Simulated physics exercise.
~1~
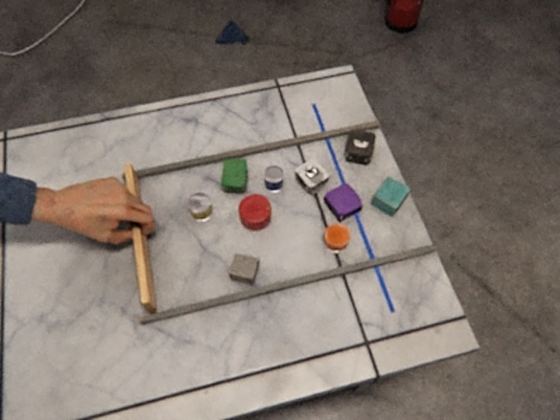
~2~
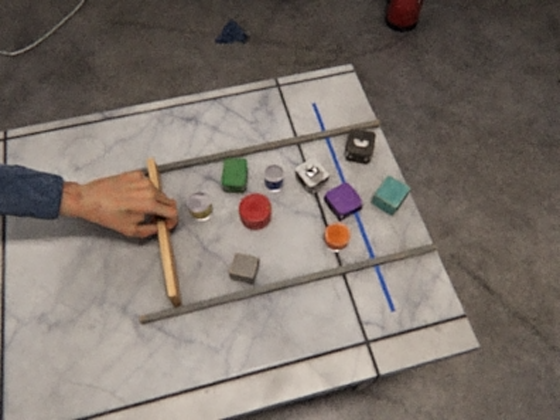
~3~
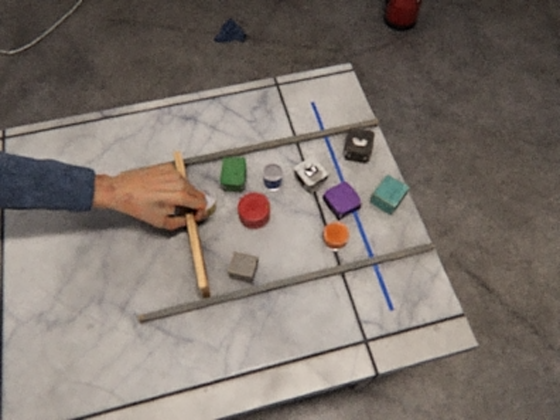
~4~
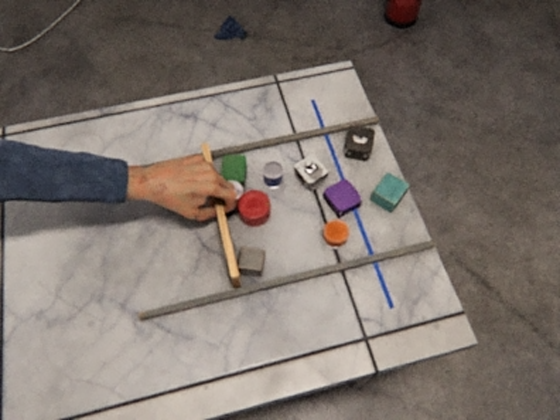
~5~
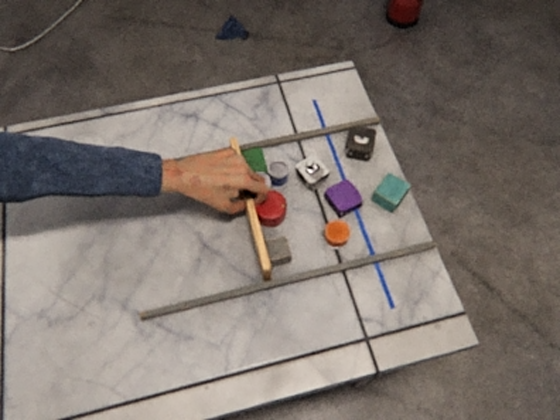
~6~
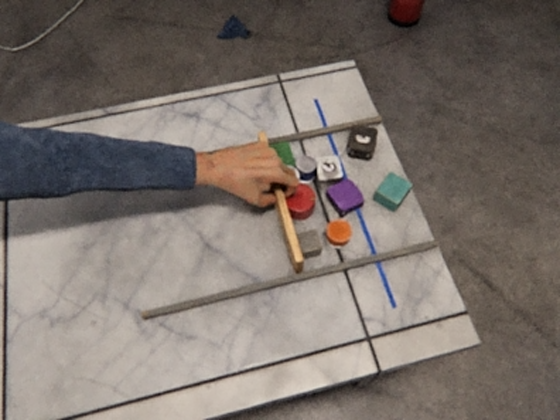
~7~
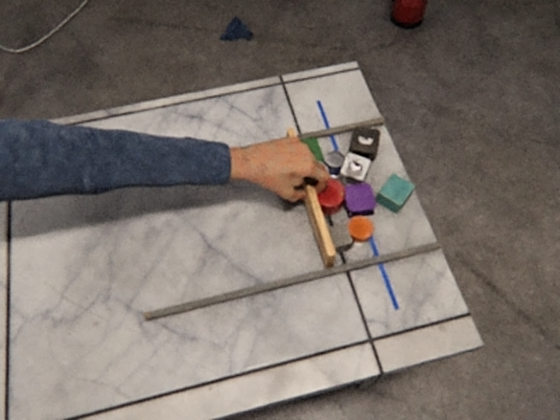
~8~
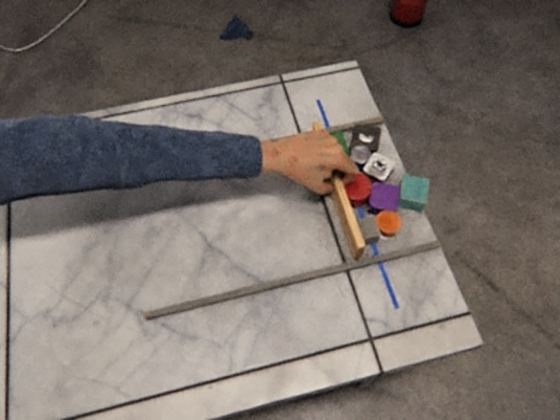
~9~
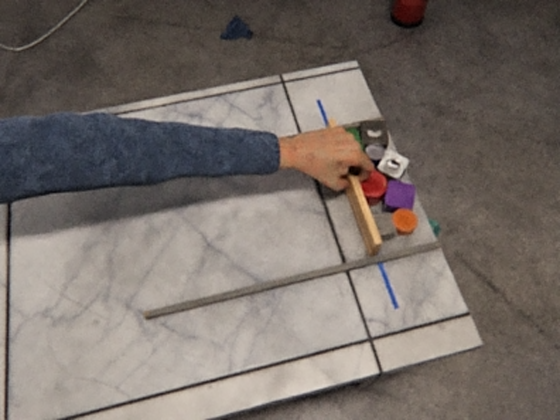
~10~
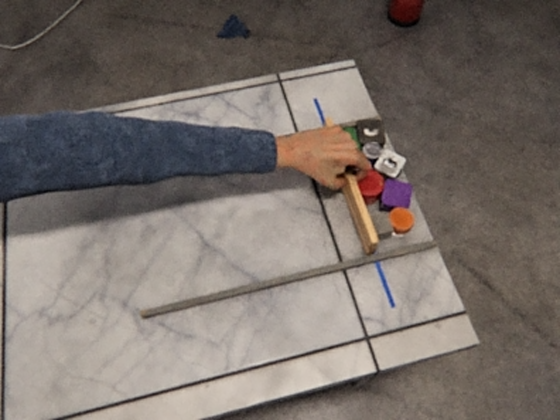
A hand pushing a wooden board rightward, sweeping small coloured objects past blue tape until the turquoise block drops off the table's edge.
